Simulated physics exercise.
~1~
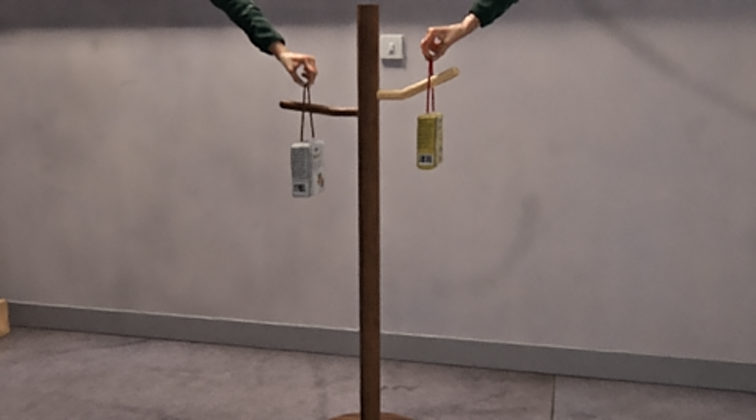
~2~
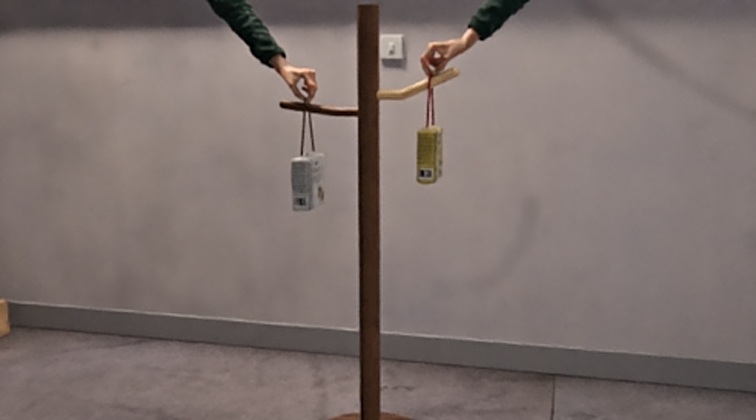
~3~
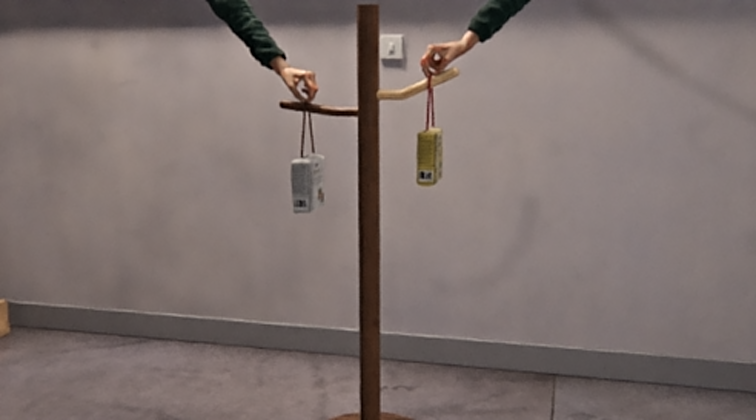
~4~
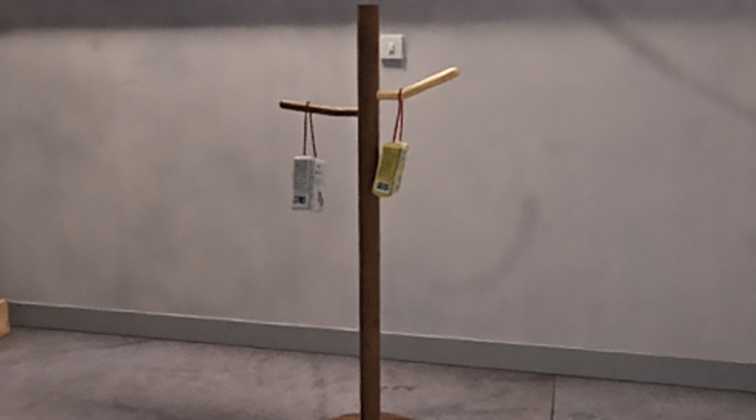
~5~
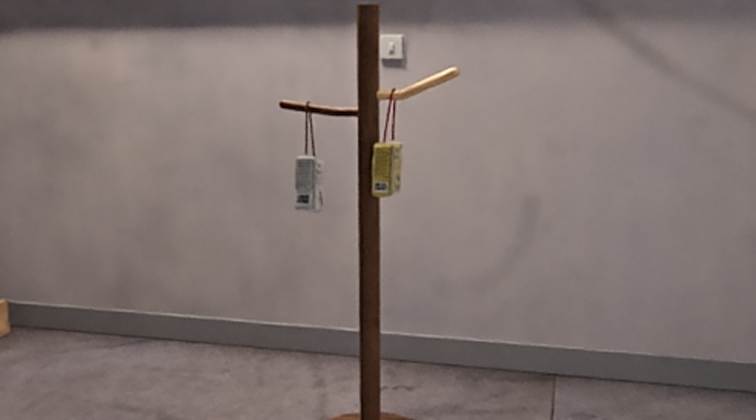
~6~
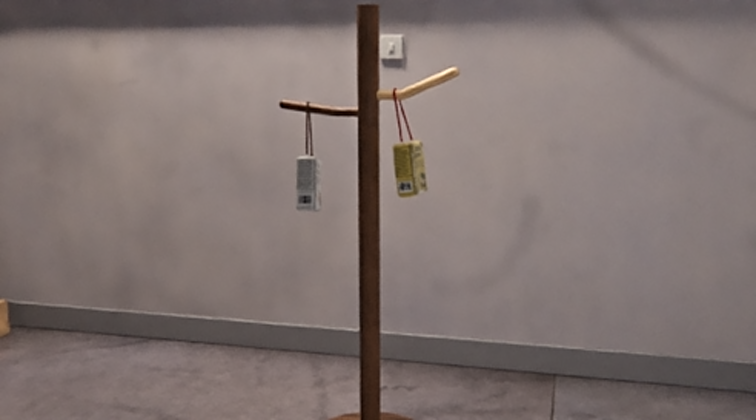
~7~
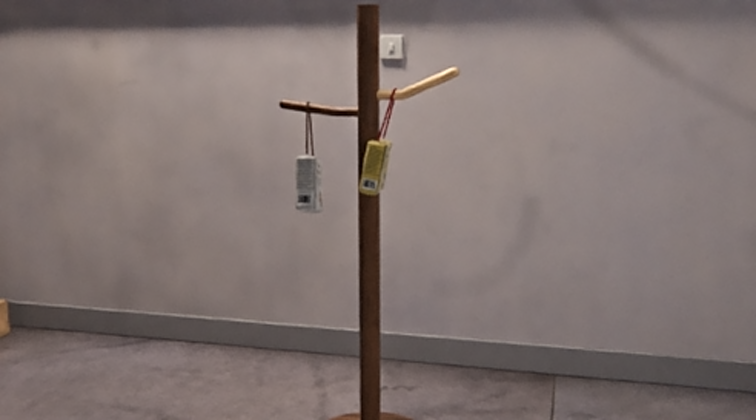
Against a grey wall, hands hanging white and yellow pouches on a wooden coat stand, the yellow sliding inward and swinging, both staying hung.
